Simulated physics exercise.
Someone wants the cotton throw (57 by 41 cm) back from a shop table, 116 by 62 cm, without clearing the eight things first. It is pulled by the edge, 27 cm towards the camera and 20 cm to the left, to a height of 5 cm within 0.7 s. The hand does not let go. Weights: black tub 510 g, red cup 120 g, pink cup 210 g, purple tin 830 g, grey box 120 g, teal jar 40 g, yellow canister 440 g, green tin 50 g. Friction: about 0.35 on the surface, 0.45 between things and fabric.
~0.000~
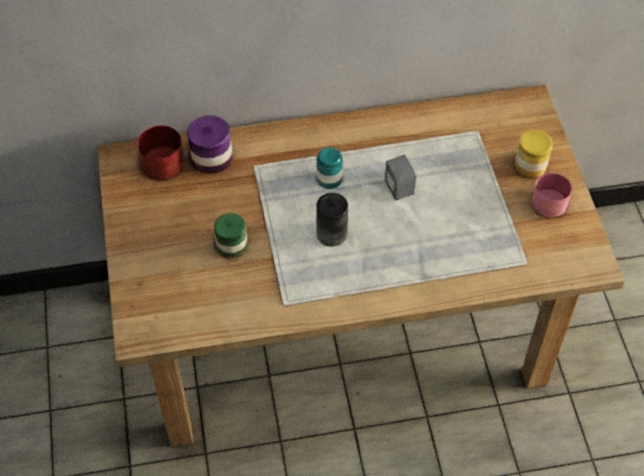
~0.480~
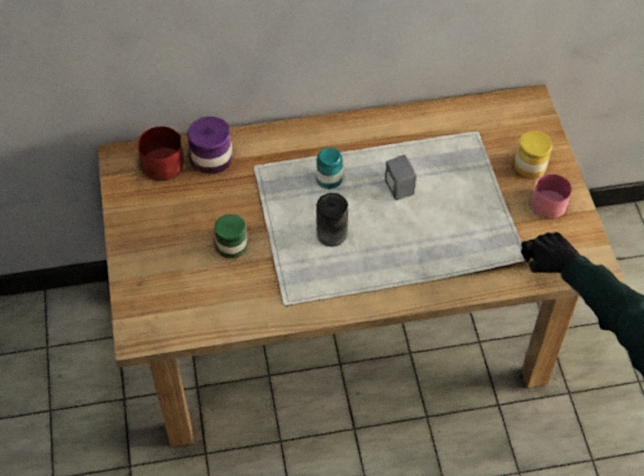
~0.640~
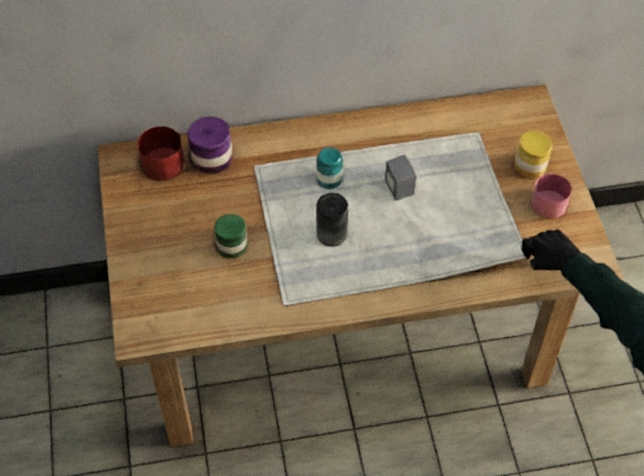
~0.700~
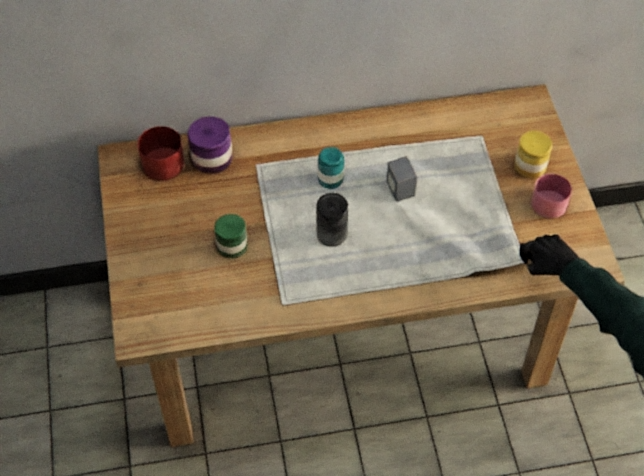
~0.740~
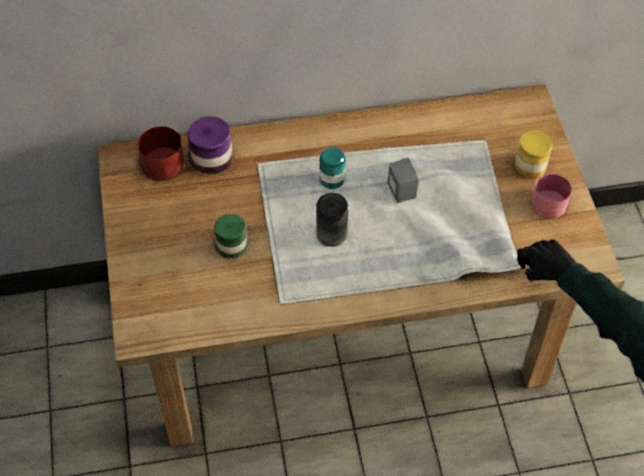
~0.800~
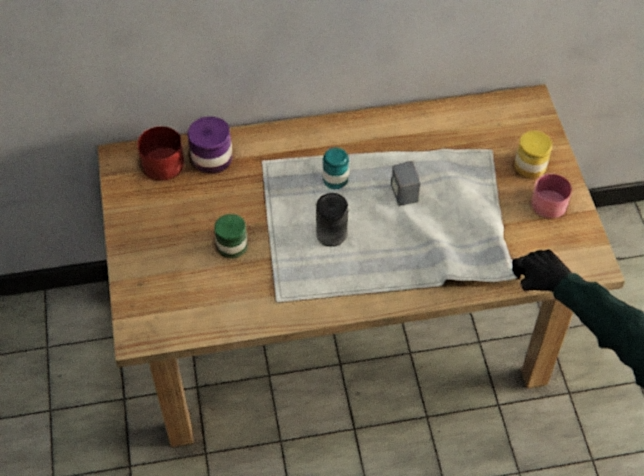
A gloved hand gripping the near right corner of a pale cloth, tugging it slightly and wrinkling it, the grey box shifting a little.
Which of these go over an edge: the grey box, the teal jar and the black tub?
The grey box keeps to the top, the teal jar keeps to the top, the black tub stays on.
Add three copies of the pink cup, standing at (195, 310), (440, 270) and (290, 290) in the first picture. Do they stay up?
In that order: Stays on, drops off, stays up.
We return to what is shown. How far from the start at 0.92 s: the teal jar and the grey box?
About: Teal jar 4 cm, grey box 6 cm.
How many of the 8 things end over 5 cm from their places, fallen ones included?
That makes 3.
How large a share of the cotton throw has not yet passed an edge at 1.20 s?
About 85 per cent.
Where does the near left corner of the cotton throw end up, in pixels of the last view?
Around (252, 275).
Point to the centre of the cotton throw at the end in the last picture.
Around (404, 266).
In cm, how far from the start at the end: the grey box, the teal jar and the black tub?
Grey box 20 cm, teal jar 15 cm, black tub 6 cm.
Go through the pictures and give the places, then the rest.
The first frame shows shows, grey box (401, 167); teal jar (330, 155); black tub (332, 205); cotton throw corners (284, 306) (254, 166) (478, 131) (527, 264).
The second frame shows shows, cotton throw corners (284, 306) (254, 166); grip (528, 260).
The third frame shows shows, cotton throw corners (284, 306) (254, 166); grip (529, 258).
The fourth frame shows shows, grey box (402, 169); cotton throw corners (283, 305) (256, 165); grip (527, 262).
The fifth frame shows shows, grey box (404, 170); cotton throw corners (281, 304) (258, 164); grip (524, 268).
The sixth frame shows shows, grey box (406, 173); teal jar (336, 156); black tub (332, 205); cotton throw corners (277, 302) (262, 161) (492, 150); grip (520, 278).
At 0.9 s, 100 % of the cotton throw is still over the top; grey box 6 cm off its start, teal jar 4 cm off its start.
At 1.1 s, 90 % of the cotton throw is still over the top; grey box 13 cm off its start, teal jar 9 cm off its start.
At 1.2 s, 85 % of the cotton throw is still over the top; grey box 18 cm off its start at (432, 227), teal jar 14 cm off its start at (382, 177), black tub 3 cm off its start at (339, 214).
At 1.3 s, 80 % of the cotton throw is still over the top; grey box 22 cm off its start, teal jar 17 cm off its start, black tub 6 cm off its start.
At 2.9 s, 80 % of the cotton throw is still over the top; grey box 22 cm off its start at (440, 237), teal jar 17 cm off its start at (392, 185), black tub 6 cm off its start at (346, 223).
